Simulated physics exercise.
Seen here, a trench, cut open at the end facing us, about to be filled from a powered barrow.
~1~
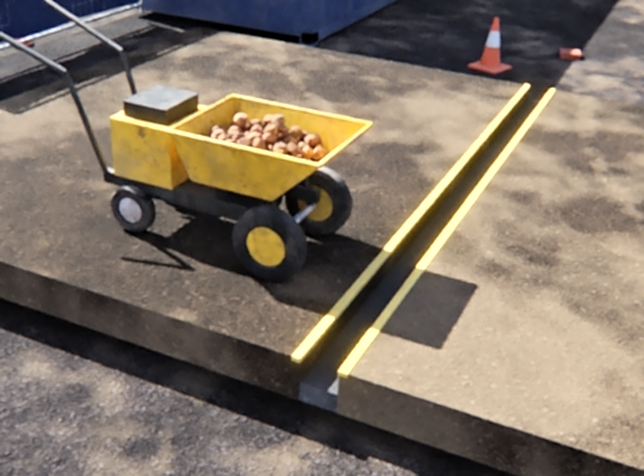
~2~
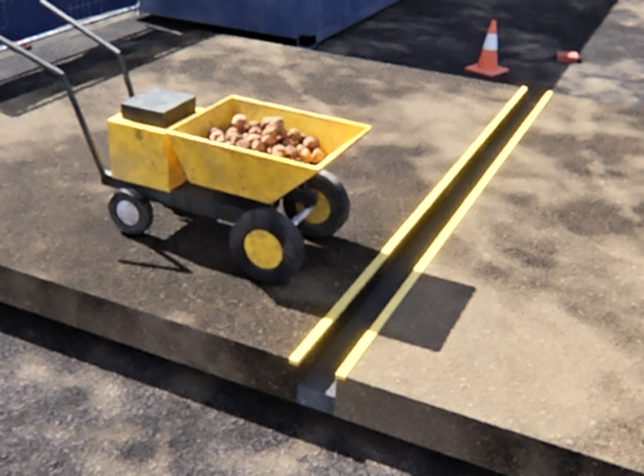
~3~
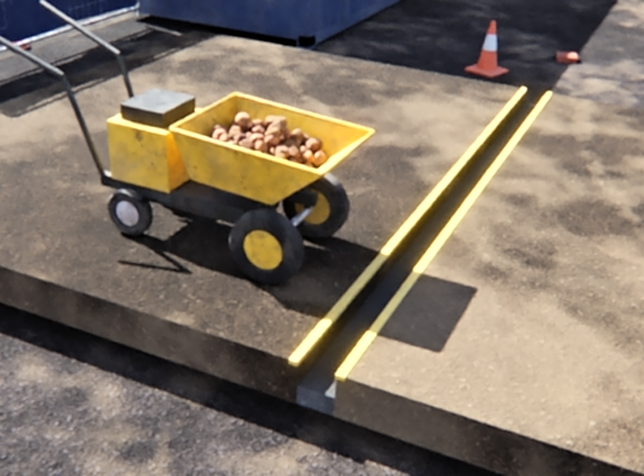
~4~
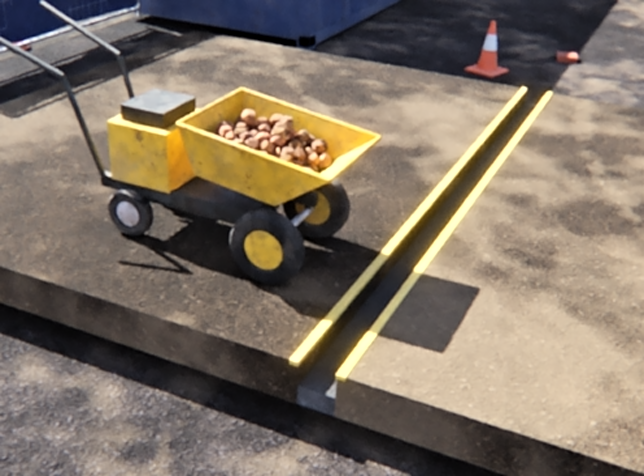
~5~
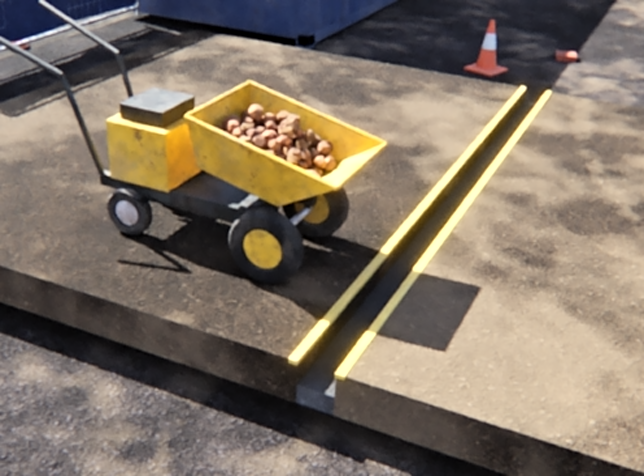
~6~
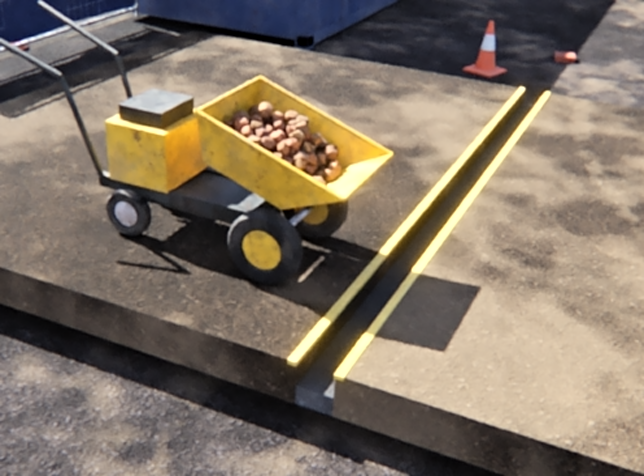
On a sunlit paved slab with a narrow, yellow-edged trench, a yellow barrow full of brown lumps stood still at first, then its skip gradually tilted forward to the right, its back end rising.
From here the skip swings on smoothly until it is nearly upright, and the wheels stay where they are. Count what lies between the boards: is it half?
The trench ends with only the smaller part of it.
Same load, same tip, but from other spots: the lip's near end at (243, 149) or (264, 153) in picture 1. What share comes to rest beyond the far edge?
Near 0 % and 10 %.
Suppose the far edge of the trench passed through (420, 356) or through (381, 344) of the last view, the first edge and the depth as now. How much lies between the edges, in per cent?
About 90 and 50 per cent.
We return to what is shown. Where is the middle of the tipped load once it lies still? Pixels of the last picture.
Roughly at (423, 287).
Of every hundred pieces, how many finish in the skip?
Near 30 %.
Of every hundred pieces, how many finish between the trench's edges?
It comes to 20 per cent or so.
Soon, skip tipped steeply; all in the skip.
A while on, skip tipped right over; about a third in the skip; a small part in or heaped over the trench; about half beyond it.
Towards the end, skip tipped right over; about a third in the skip; about a quarter in or heaped over the trench; about half beyond it.
Finally, skip tipped right over; about a third in the skip; about a quarter in or heaped over the trench; about half beyond it.
